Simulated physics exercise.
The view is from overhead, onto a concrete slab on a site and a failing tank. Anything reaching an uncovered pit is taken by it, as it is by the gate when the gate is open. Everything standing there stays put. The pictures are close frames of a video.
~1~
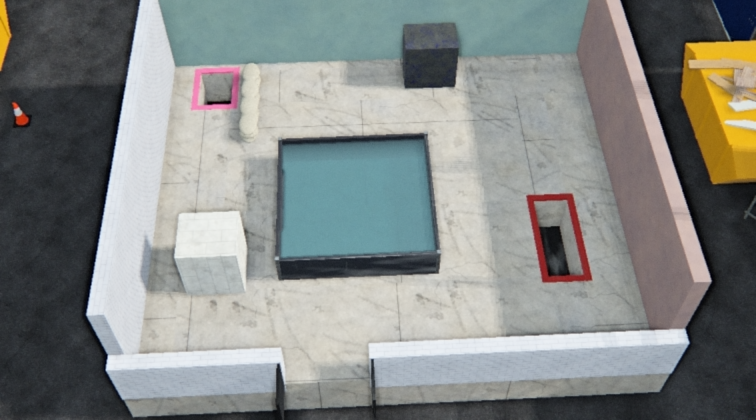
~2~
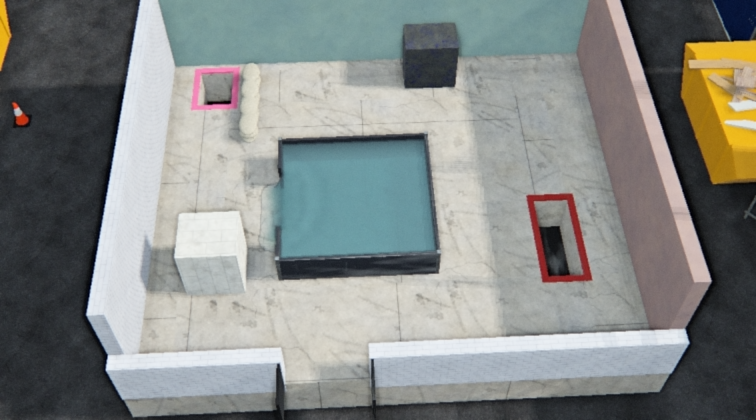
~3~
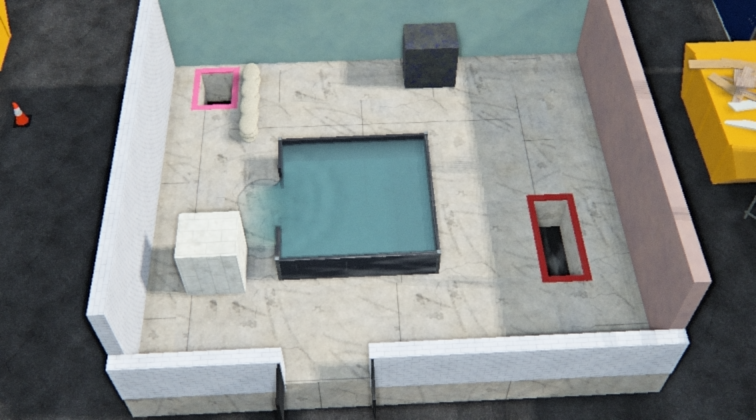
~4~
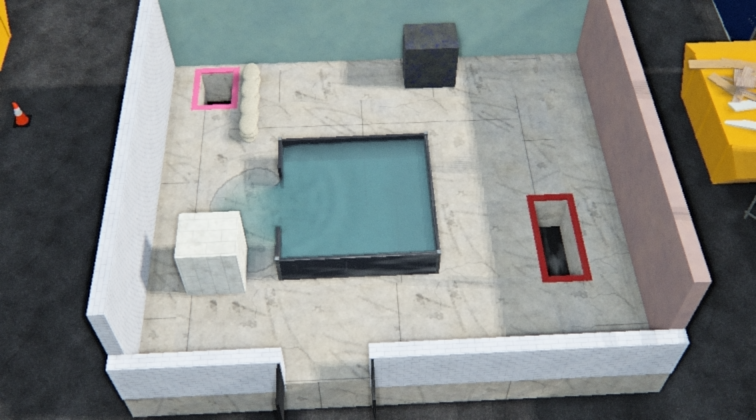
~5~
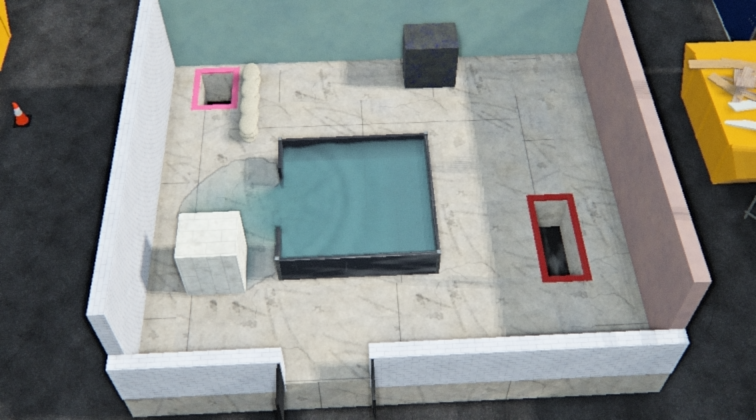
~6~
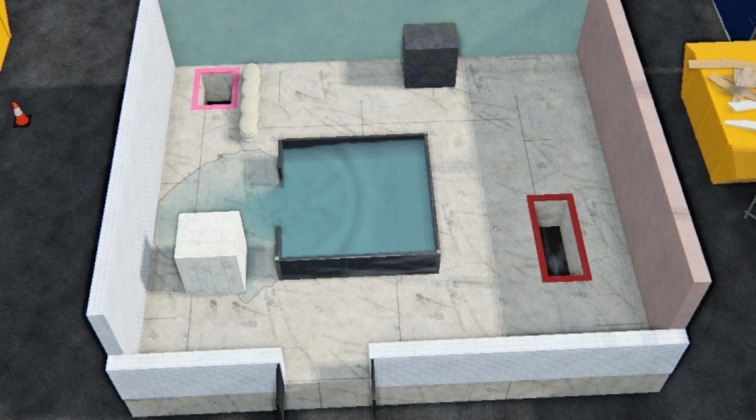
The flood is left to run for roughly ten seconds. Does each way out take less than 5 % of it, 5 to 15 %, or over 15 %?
The gate ends up with less than 5 %; the red pit ends up with less than 5 %; the pink pit ends up with over 15 %.
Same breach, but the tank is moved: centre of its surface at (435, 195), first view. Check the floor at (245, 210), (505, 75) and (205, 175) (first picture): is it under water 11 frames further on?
Looking at all three, I'd call them swamped, bone dry, swamped.
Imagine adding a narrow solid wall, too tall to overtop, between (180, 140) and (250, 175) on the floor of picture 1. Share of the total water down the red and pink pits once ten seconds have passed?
Estimated shares: Red 2 percent, pink 10 percent.
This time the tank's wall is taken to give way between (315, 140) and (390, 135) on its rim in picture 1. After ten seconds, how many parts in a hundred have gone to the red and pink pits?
Red: 6 percent; pink: 8 percent.
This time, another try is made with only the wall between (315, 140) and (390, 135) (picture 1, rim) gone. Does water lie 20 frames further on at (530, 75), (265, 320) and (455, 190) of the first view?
Spot by spot: Soaked through, then unaffected, then unaffected.
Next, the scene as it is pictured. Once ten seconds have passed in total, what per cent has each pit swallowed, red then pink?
About 2 %, then about 30 %.
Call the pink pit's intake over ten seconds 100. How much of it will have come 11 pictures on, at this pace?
By then roughly 0 percent of the ten-second total is in.
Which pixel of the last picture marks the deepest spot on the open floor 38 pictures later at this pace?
Somewhere near (154, 241).
A moment on, water covers 15 % of the floor; the gate 0 %, the red pit 0 %, the pink pit 0 %.
Next, water covers 20 % of the floor; the gate 0 %, the red pit 0 %, the pink pit 0 %.
Then, water covers 25 % of the floor; the gate 0 %, the red pit 0 %, the pink pit 5 %.
Later, water covers 45 % of the floor; the gate 1 %, the red pit 0 %, the pink pit 18 %.
In the end, water covers 60 % of the floor; the gate 2 %, the red pit 2 %, the pink pit 31 %.
